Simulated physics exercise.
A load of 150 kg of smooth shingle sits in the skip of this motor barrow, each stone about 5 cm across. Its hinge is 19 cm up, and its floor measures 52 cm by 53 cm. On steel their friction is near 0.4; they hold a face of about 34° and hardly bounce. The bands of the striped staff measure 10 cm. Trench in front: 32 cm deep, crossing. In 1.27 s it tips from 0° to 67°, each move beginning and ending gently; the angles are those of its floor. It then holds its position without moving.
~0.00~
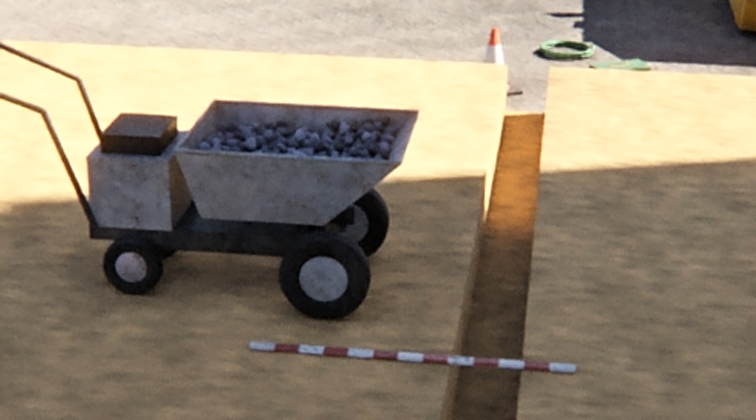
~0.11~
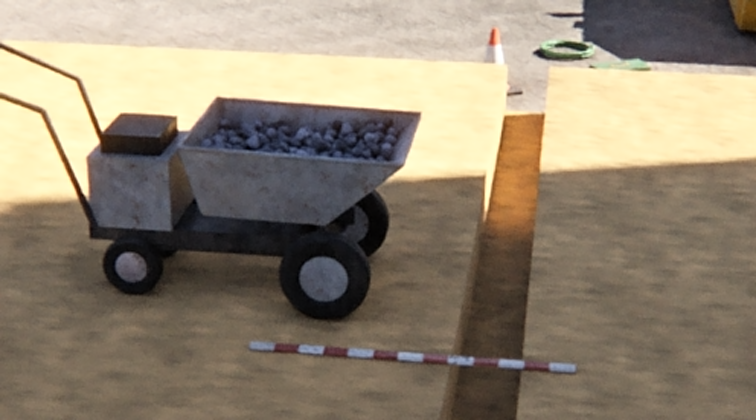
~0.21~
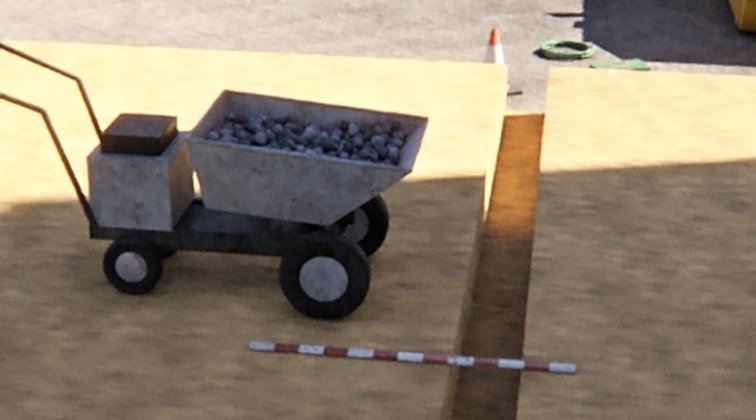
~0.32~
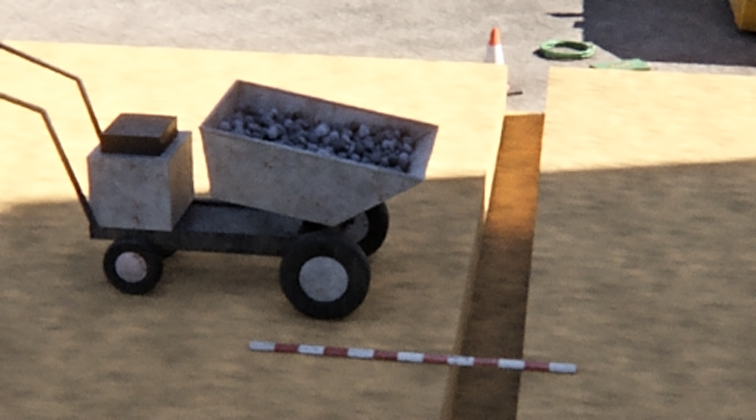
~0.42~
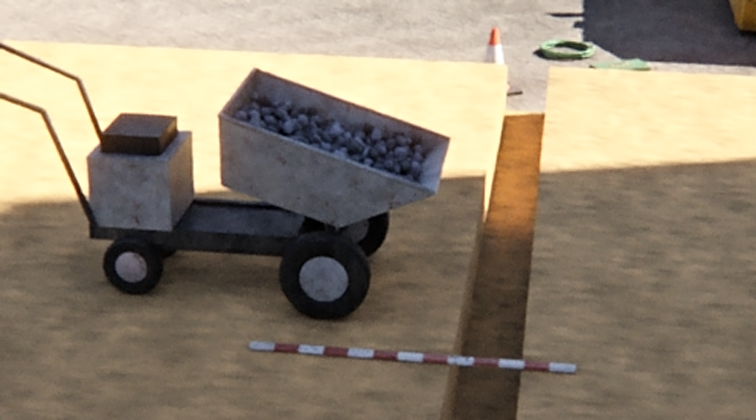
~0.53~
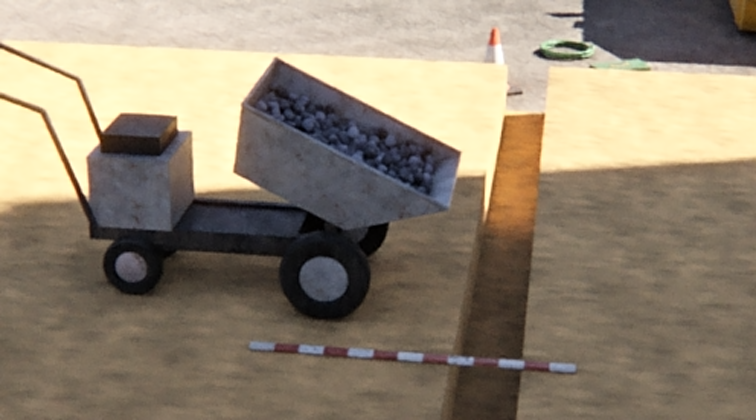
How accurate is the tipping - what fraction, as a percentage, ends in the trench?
Close to 72 in every hundred.
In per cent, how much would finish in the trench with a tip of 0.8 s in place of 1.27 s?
Roughly 65% would finish there.
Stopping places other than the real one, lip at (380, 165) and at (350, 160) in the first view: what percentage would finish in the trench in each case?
I'd expect close to 90 per cent at the first and 80 per cent at the second.
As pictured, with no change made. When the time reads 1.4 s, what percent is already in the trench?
At that moment: Approx. 35 %.
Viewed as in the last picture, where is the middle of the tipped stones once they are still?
At about pixel (509, 336) in the last view.
After 0.9 s the floor is at 56°; 100 % in the skip; the foremost stones are at (476, 245).
After 1.4 s the floor is at 67°; 52 % in the skip, 36 % in the trench, 12 % past the trench; the foremost stones are at (583, 304).
After 1.7 s the floor is at 67°; 14 % in the skip, 58 % in the trench, 28 % past the trench; the foremost stones are at (699, 323).
After 3.7 s the floor is at 67°; 0 % in the skip, 72 % in the trench, 28 % past the trench; the foremost stones are past the picture's edge.
